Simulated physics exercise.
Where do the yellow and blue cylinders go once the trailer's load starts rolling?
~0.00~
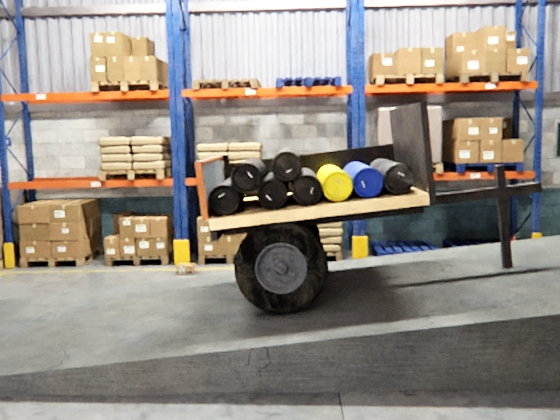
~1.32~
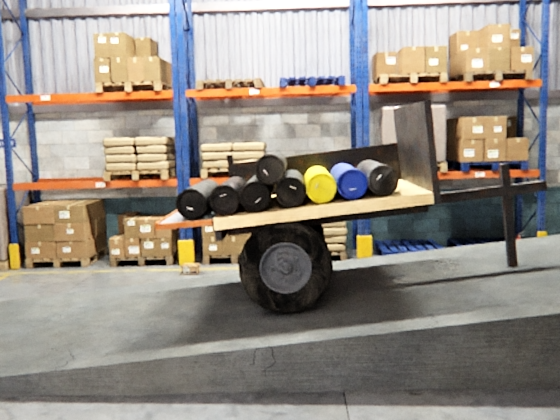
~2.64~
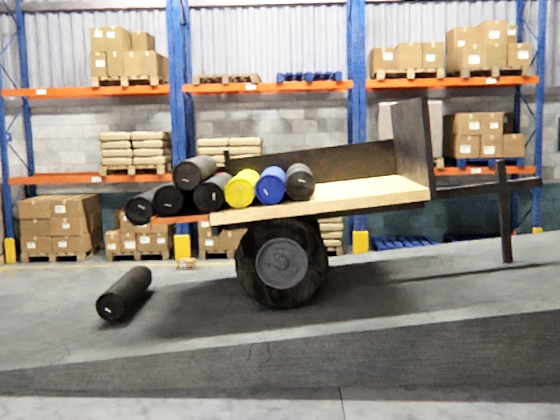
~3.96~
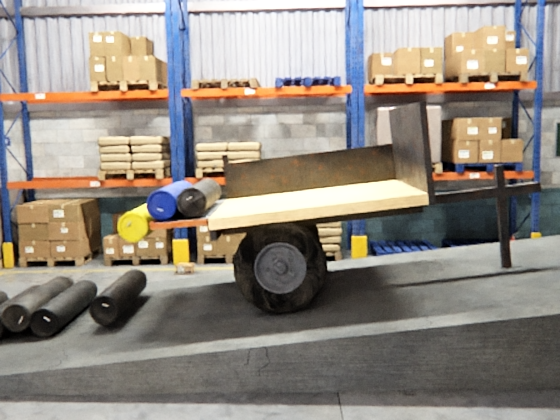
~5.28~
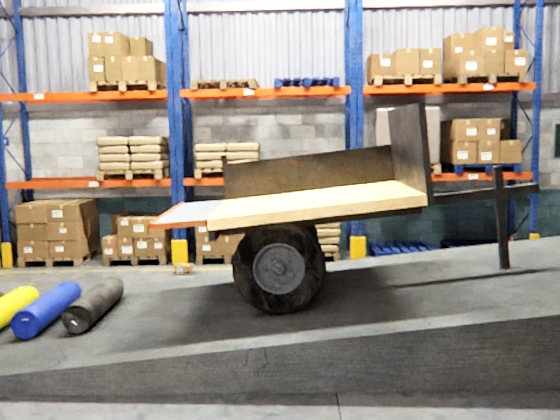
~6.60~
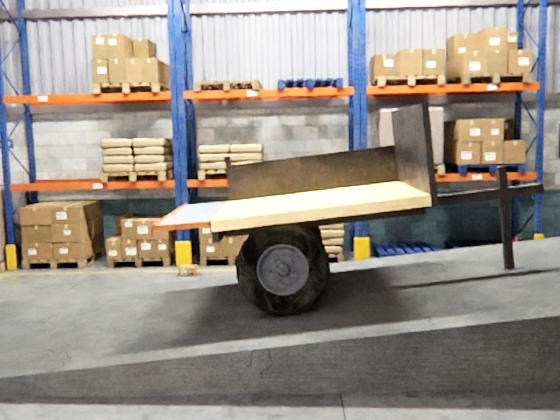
Both roll left off the tail end and down onto the sloping ground, then pass out of view, leaving the trailer empty.
